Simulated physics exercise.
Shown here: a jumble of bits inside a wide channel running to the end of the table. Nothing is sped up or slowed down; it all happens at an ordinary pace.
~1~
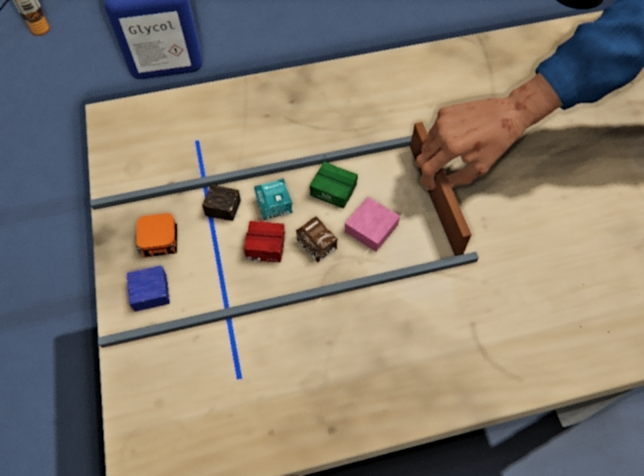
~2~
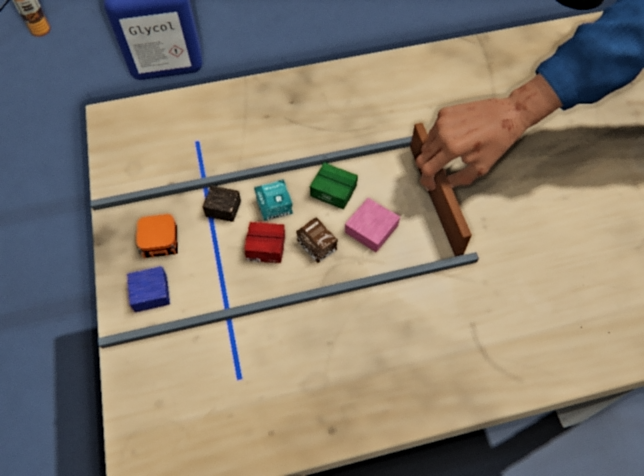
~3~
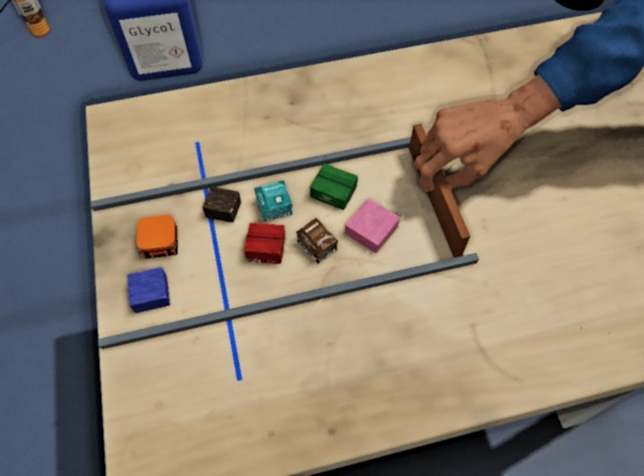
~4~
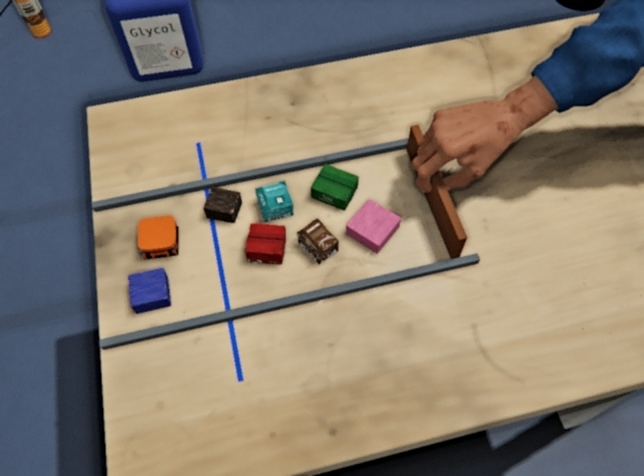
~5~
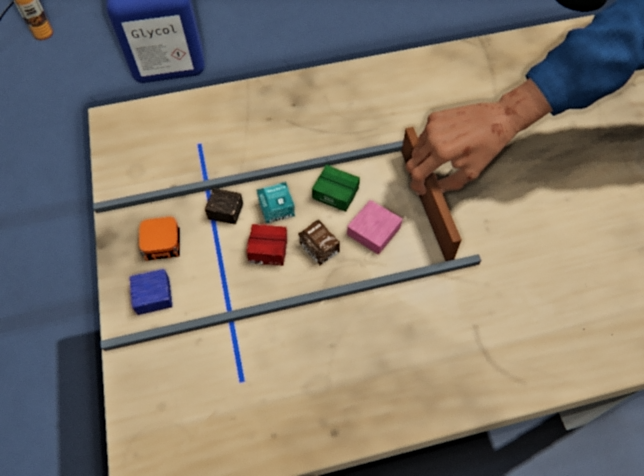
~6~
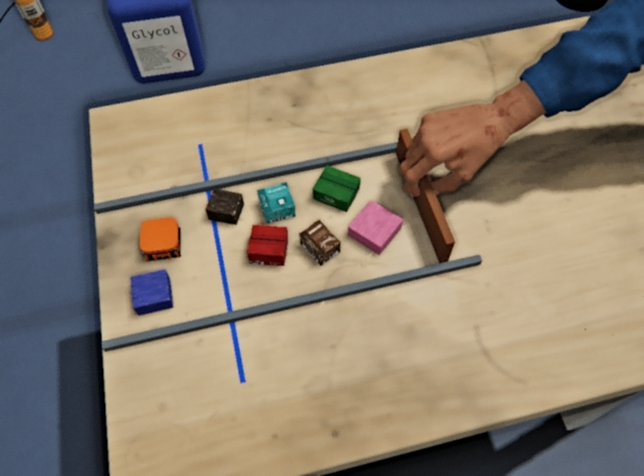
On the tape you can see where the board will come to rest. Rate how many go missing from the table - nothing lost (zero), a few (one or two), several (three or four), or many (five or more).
Nothing lost.
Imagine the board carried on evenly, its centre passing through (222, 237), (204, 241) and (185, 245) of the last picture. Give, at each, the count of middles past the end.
Going through the three places, I get 0, 0 and 1.
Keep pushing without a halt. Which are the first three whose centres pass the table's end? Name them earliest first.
In order: The blue block, then the orange case, then the red box.
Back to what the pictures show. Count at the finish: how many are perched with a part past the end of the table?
It totals 0.
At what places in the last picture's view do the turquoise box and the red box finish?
(166, 236), and the other (161, 276).
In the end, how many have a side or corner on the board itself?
So the total is 3.
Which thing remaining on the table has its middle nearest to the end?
Result: Blue block.
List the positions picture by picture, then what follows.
In the first picture, blue block (148, 288); orange case (158, 236); black block (222, 203); board (438, 187); tape (216, 246).
In the second picture, orange case (158, 236); red box (265, 242).
In the third picture, black block (222, 204); board (437, 189).
In the fourth picture, blue block (150, 291); green box (335, 187).
In the fifth picture, orange case (161, 239); brown box (319, 242).
In the sixth picture, blue block (152, 292); orange case (161, 240); black block (225, 207); board (423, 194); tape (219, 249).
Soon after, none off yet; blue block at rest near (152, 292); orange case at rest near (161, 240); black block at rest near (225, 207).
Then, none off yet; blue block at rest near (152, 292); orange case at rest near (161, 240); black block moved about its own width near (193, 206).
At rest, the number that fall off is zero.
